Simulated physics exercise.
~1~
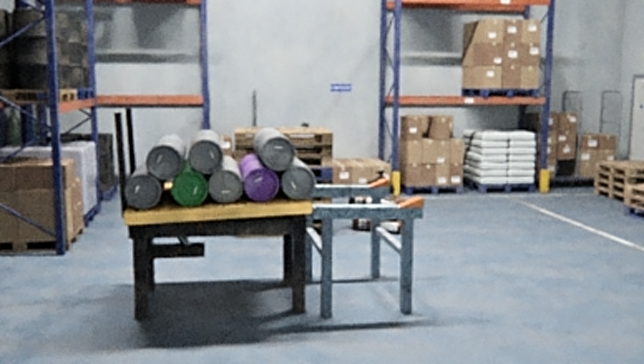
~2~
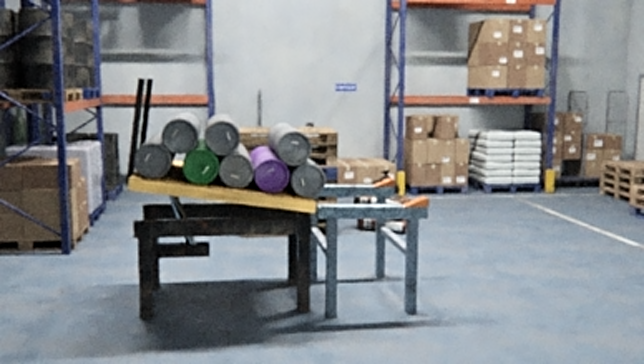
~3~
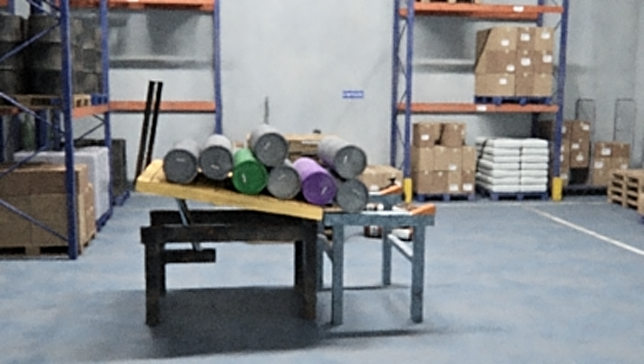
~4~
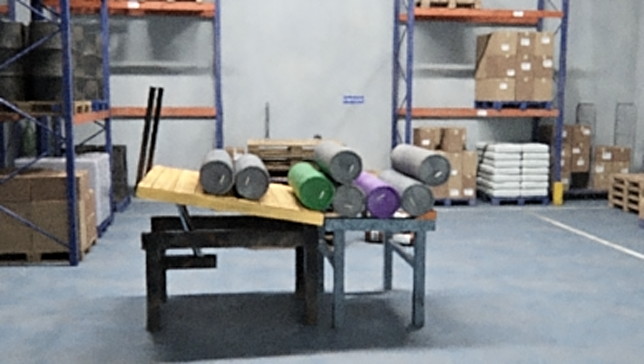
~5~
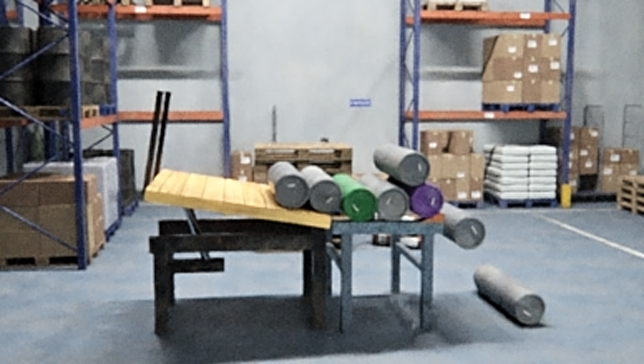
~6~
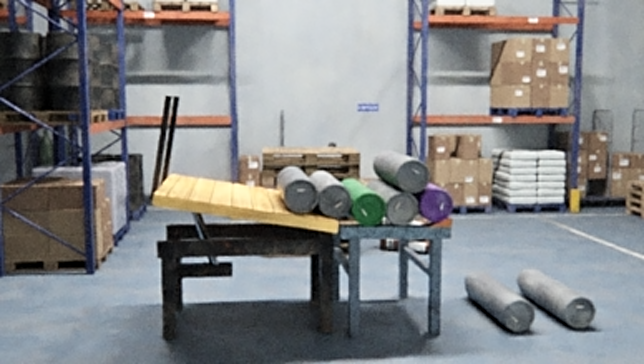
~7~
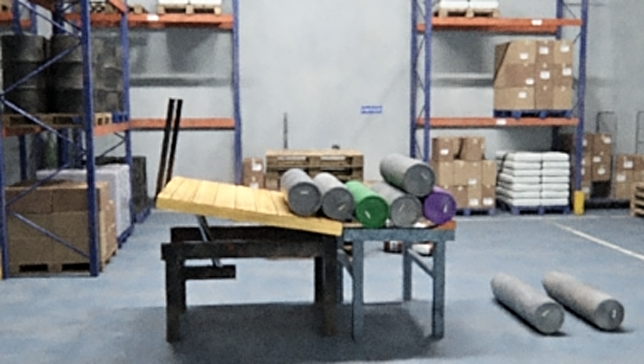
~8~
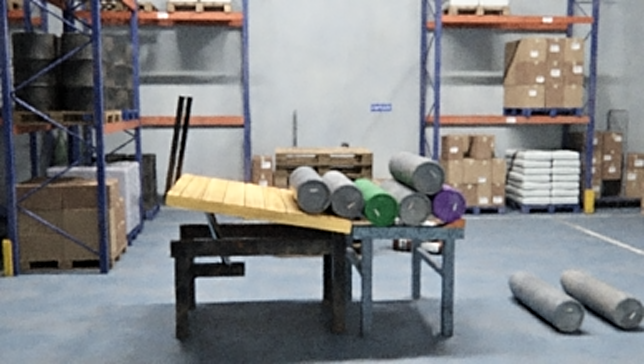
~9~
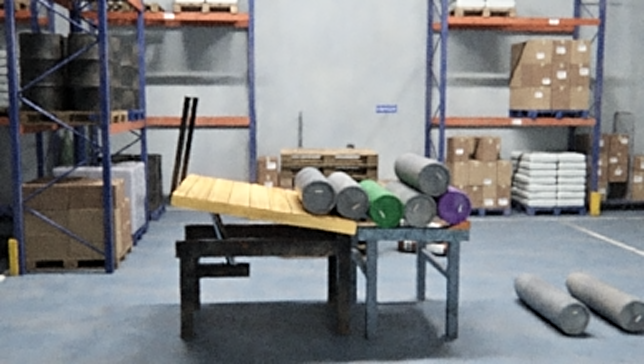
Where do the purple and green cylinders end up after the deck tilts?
Both end up lying on the rack to the right of the tilted deck, with the purple one farther right than the green one.
